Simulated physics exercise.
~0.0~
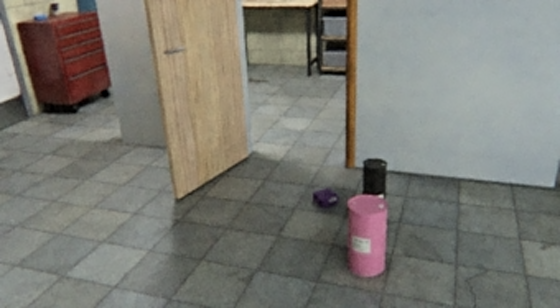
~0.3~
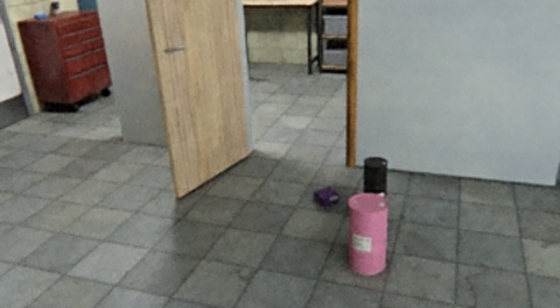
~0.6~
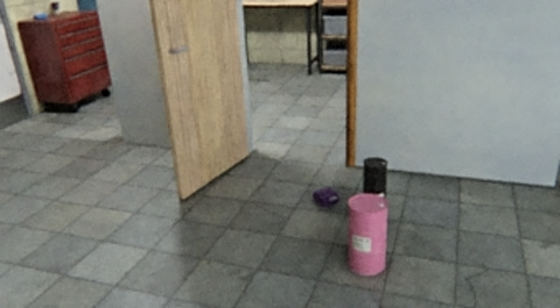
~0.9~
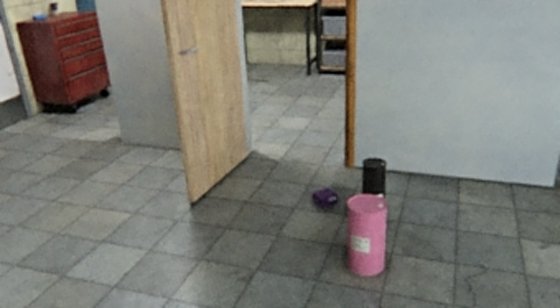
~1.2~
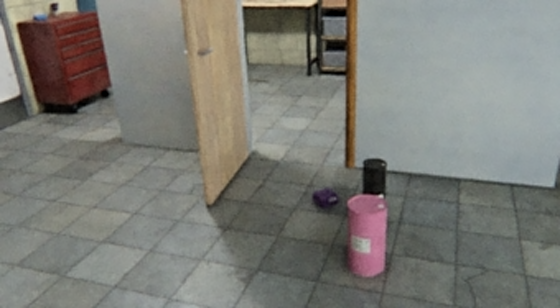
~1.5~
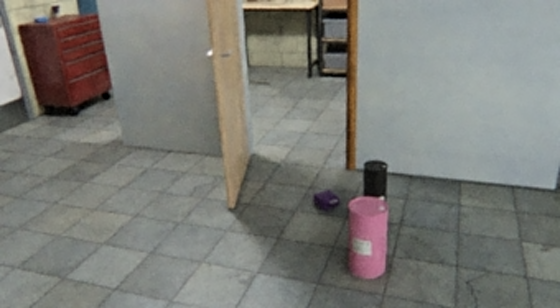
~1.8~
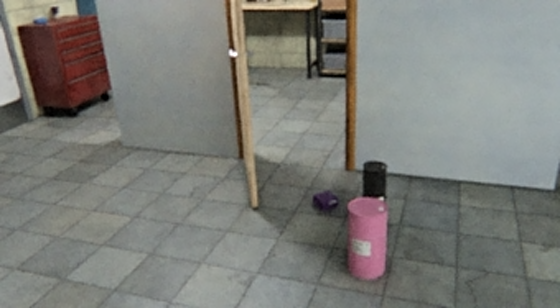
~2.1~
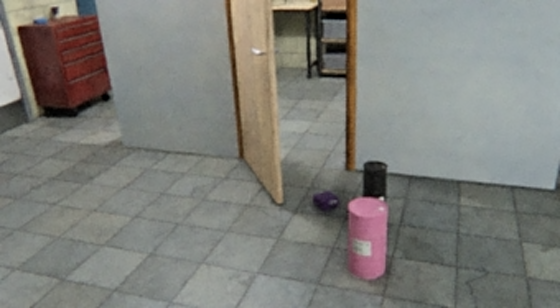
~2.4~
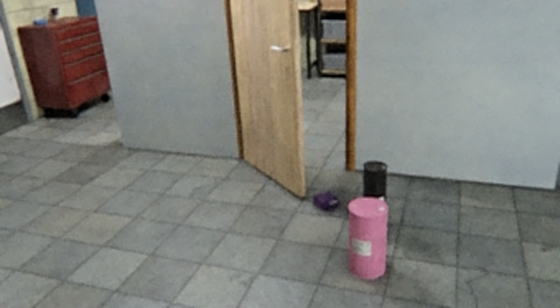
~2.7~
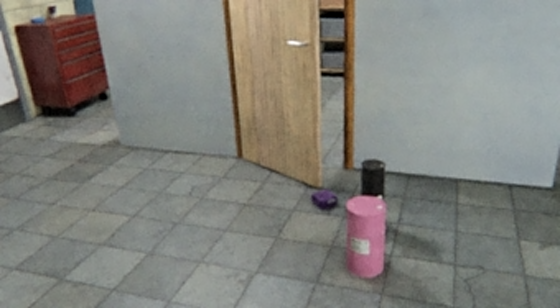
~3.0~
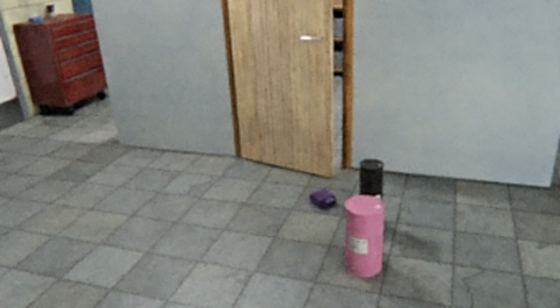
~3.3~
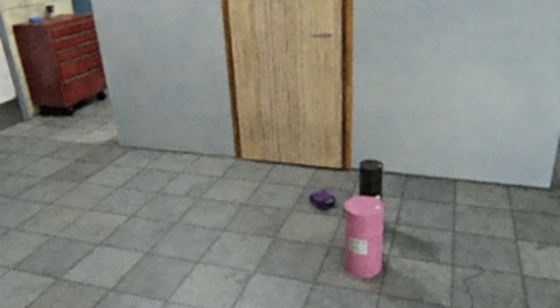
In a grey-tiled room, a wooden door swings fully shut behind a purple box and two canisters.
